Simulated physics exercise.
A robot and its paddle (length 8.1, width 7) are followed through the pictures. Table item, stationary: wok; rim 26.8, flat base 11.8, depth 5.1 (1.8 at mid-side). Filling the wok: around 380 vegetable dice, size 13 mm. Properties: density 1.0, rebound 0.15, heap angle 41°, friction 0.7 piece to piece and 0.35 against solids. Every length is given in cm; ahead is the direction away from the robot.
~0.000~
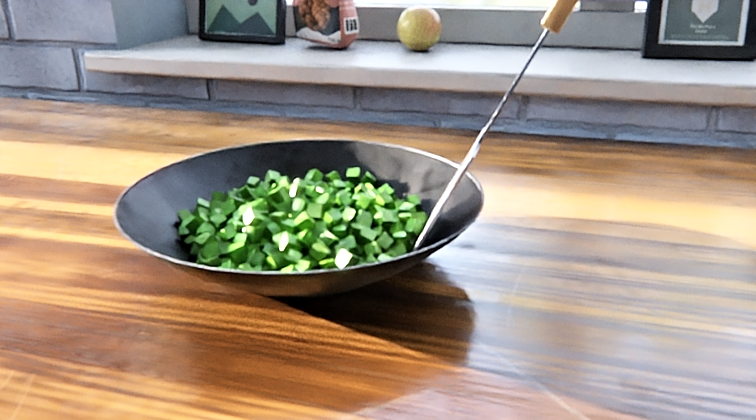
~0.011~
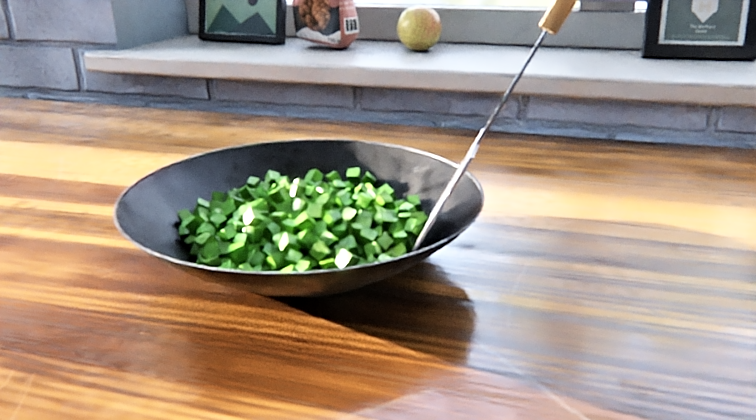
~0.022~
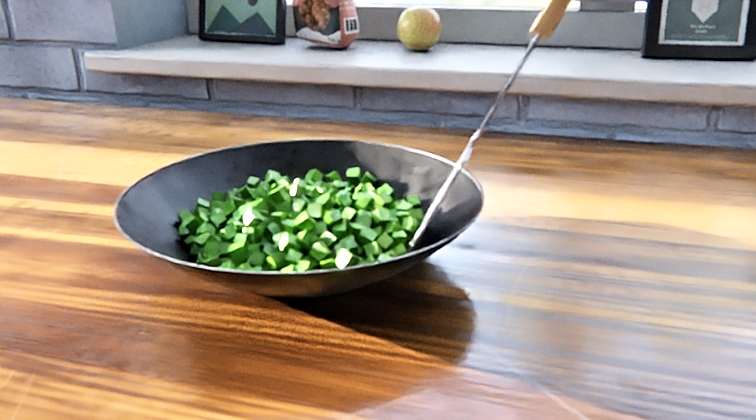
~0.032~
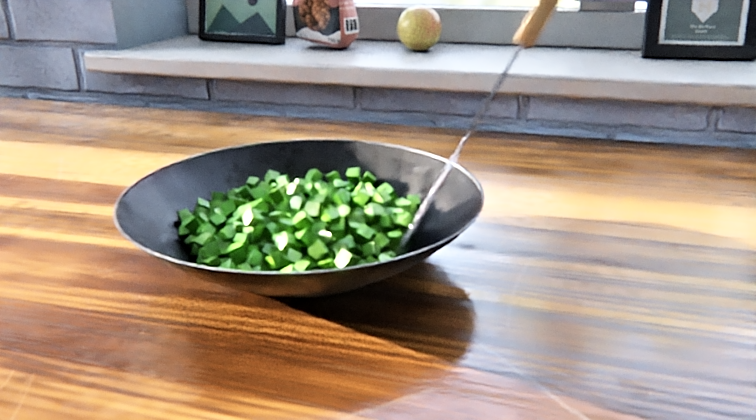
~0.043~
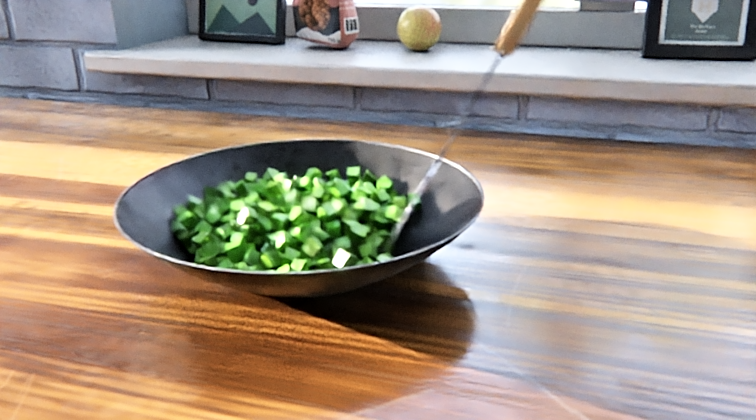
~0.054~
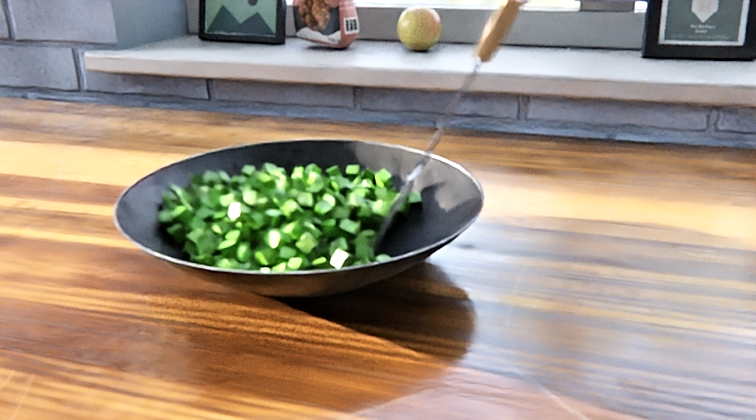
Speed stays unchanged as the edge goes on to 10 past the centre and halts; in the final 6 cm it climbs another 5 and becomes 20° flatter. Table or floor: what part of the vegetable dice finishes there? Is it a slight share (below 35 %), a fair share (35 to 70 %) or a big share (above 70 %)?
It is a fair share.
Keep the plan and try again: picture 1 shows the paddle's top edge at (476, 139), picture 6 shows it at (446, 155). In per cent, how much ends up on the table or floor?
Around 40 per cent finishes there.
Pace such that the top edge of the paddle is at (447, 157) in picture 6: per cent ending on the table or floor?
Share: Roughly 45 %.
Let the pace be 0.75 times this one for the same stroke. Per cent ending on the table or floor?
Estimate: Approx. 50 %.
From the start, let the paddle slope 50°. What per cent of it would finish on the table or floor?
Estimate for that slope: Some 55 per cent.
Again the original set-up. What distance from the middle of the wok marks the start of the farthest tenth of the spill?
That works out to near 55 cm.
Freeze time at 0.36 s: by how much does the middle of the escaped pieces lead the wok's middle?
The distance is around 28 cm.
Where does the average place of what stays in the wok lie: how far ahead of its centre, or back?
It sits near 2.5 centimetres ahead of centre.
By 0.10 s, sloping 63°, highest piece 8 above the table; 376 in the wok, 8 on the blade or in flight.
By 0.14 s, sloping 59°, highest piece 11 above the table; 359 in the wok, 25 on the blade or in flight.
By 0.36 s, sloping 43°, highest piece 23 above the table; 197 in the wok, 122 on the table or floor, 65 on the blade or in flight.
By 1.41 s, sloping 43°, highest piece 5 above the table; 197 in the wok, 187 on the table or floor.
Final count, 197 in the wok, 187 on the table or floor. That is 49 % on the table or floor.
